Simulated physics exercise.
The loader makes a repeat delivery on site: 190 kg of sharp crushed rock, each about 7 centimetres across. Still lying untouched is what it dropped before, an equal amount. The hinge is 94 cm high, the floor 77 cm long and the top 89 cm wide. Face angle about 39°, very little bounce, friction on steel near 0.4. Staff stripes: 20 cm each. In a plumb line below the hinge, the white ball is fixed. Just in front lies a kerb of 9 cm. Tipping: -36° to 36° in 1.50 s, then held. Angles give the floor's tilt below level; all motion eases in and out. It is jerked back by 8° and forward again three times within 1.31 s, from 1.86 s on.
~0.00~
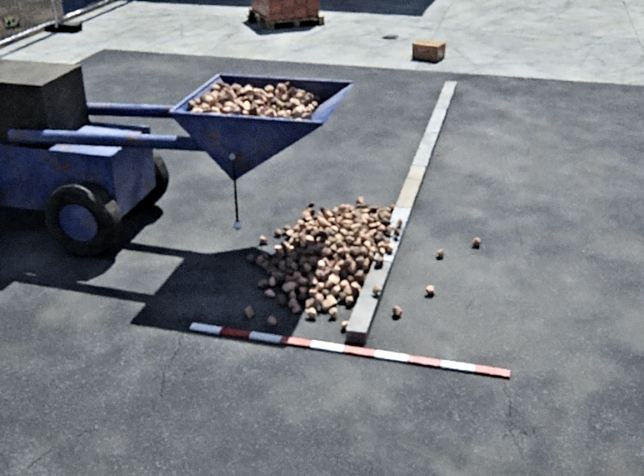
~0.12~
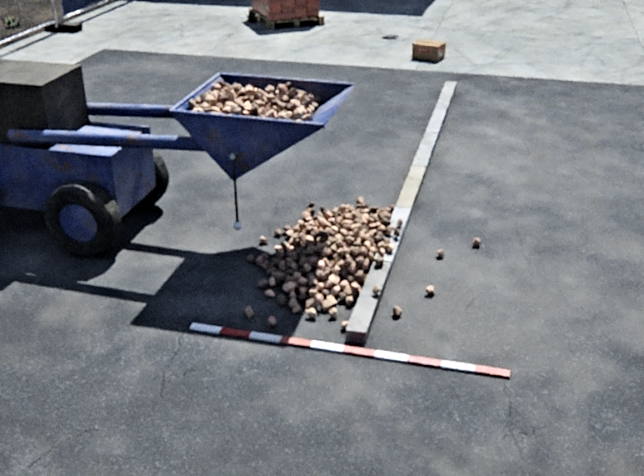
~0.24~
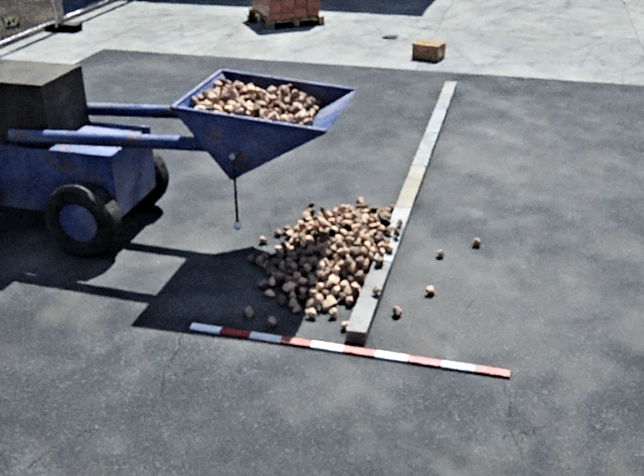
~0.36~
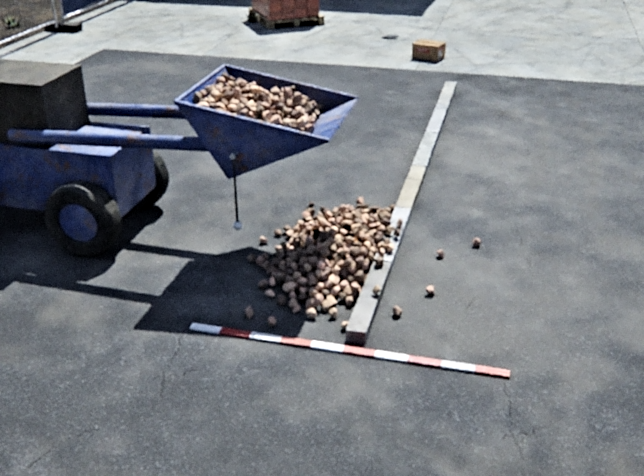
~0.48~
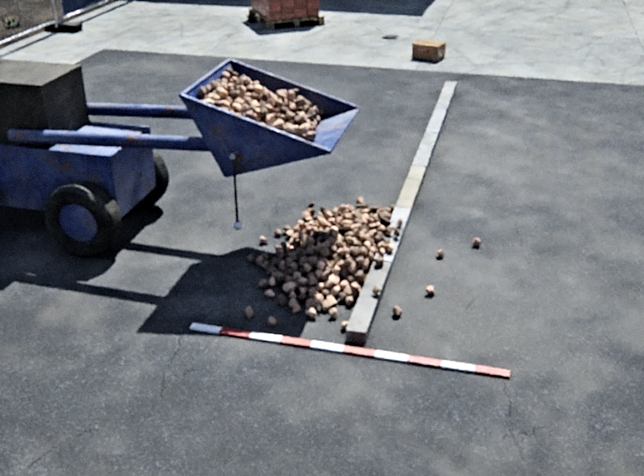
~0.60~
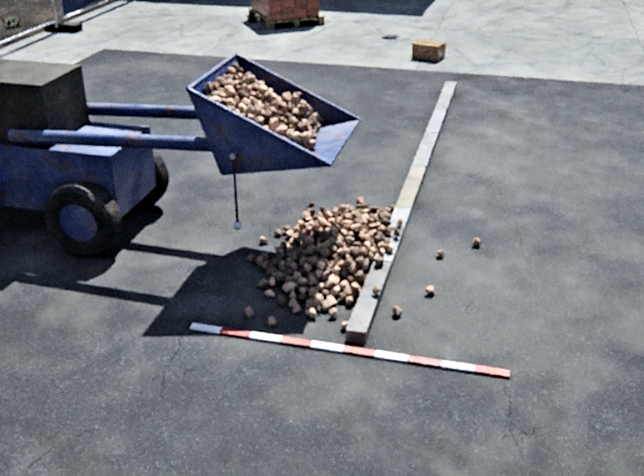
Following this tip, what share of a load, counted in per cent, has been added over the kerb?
27 per cent, roughly.
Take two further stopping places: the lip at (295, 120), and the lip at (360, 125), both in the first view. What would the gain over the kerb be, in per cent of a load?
About 5 and 70 per cent.
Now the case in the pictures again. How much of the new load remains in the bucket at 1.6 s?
It holds some 65 percent.
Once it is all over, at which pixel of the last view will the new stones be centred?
Roughly at pixel (365, 240).
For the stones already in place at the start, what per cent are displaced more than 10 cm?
0 per cent.
After 1.1 s the floor is at 24°; in per cent of one load, 100 in the bucket, 99 on this side of the kerb, 1 over the kerb; the foremost stones are at (414, 259).
After 1.6 s the floor is at 36°; in per cent of one load, 64 in the bucket, 135 on this side of the kerb, 1 over the kerb; the foremost stones are at (414, 259).
After 3.6 s the floor is at 36°; in per cent of one load, 0 in the bucket, 173 on this side of the kerb, 27 over the kerb; the foremost stones are at (484, 268).
After 6.0 s the floor is at 36°; in per cent of one load, 0 in the bucket, 173 on this side of the kerb, 27 over the kerb; the foremost stones are at (484, 268). Net gain over the kerb, 27.
